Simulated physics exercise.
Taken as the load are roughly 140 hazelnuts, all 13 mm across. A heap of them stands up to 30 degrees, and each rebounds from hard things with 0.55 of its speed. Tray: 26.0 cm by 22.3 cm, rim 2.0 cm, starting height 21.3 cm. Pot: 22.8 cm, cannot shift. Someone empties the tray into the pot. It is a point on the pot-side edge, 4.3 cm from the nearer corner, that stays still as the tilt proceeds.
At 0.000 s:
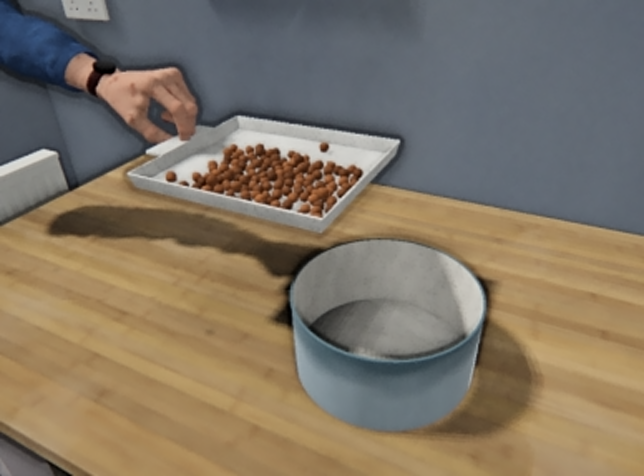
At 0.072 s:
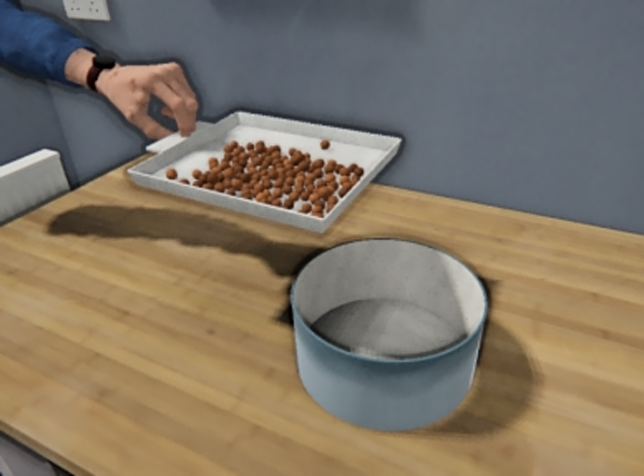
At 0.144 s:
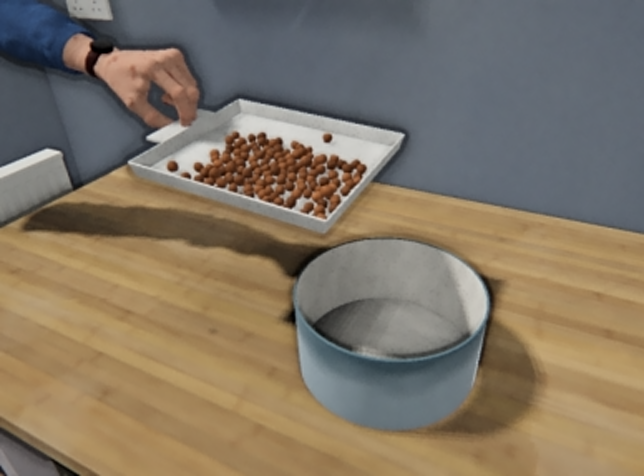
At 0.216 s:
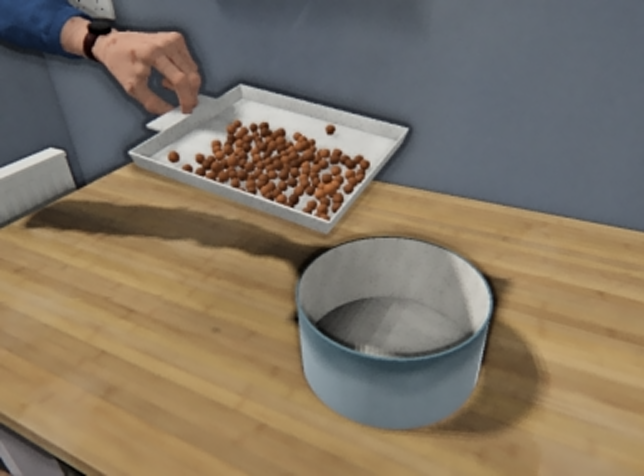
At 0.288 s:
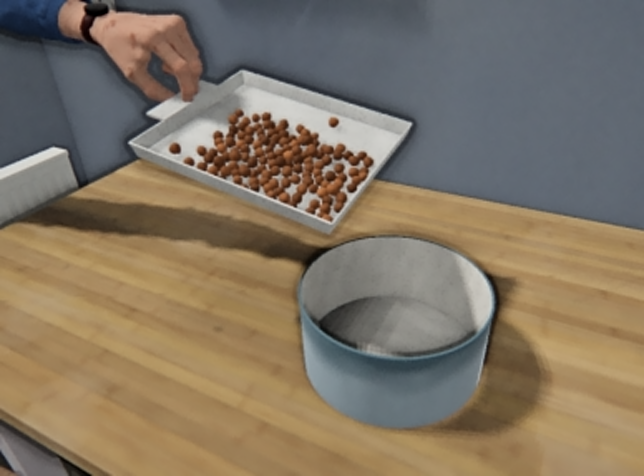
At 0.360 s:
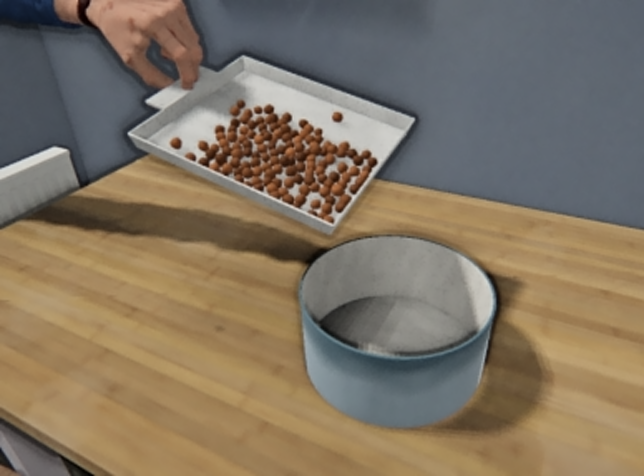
A white tray scattered with small round brown pieces is held by a hand in a blue sleeve and dark wristband at the upper left, above a light wooden table. Seen from slightly above, a blue pot with a pale interior stands at the lower right before a grey-blue wall. The hand rises gradually, tilting the tray down toward the right, while the view shifts very slightly.
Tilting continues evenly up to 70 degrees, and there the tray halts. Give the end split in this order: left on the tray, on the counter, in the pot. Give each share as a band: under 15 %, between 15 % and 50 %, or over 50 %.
Shares by band: Left on the tray over 50 %, counter under 15 %, pot under 15 %.
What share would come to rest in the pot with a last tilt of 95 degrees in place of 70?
Result: Close to 95 %.
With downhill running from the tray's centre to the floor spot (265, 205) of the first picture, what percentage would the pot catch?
I'd say close to 0 %.
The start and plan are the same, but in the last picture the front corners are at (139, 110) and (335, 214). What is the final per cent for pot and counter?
Per cent by place - pot 0, counter 0.
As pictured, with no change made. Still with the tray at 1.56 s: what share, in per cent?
It works out to near 95 per cent of the load.
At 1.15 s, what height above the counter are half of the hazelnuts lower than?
Around 28 cm up.
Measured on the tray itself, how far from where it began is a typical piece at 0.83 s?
Displacement on the tray: Roughly 2 cm.
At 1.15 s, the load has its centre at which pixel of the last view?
At about (311, 148).
Then, at 0.83 s, tilt 42 degrees; the tray holds 100 %, the pot 0 %.
Then, at 1.15 s, tilt 59 degrees; the tray holds 100 %, the pot 0 %.
Then, at 1.56 s, tilt 70 degrees; the tray holds 95 %, the pot 0 %.
In the end, at 2.8 s, tray 95 %, counter 0 %, pot 5 %.
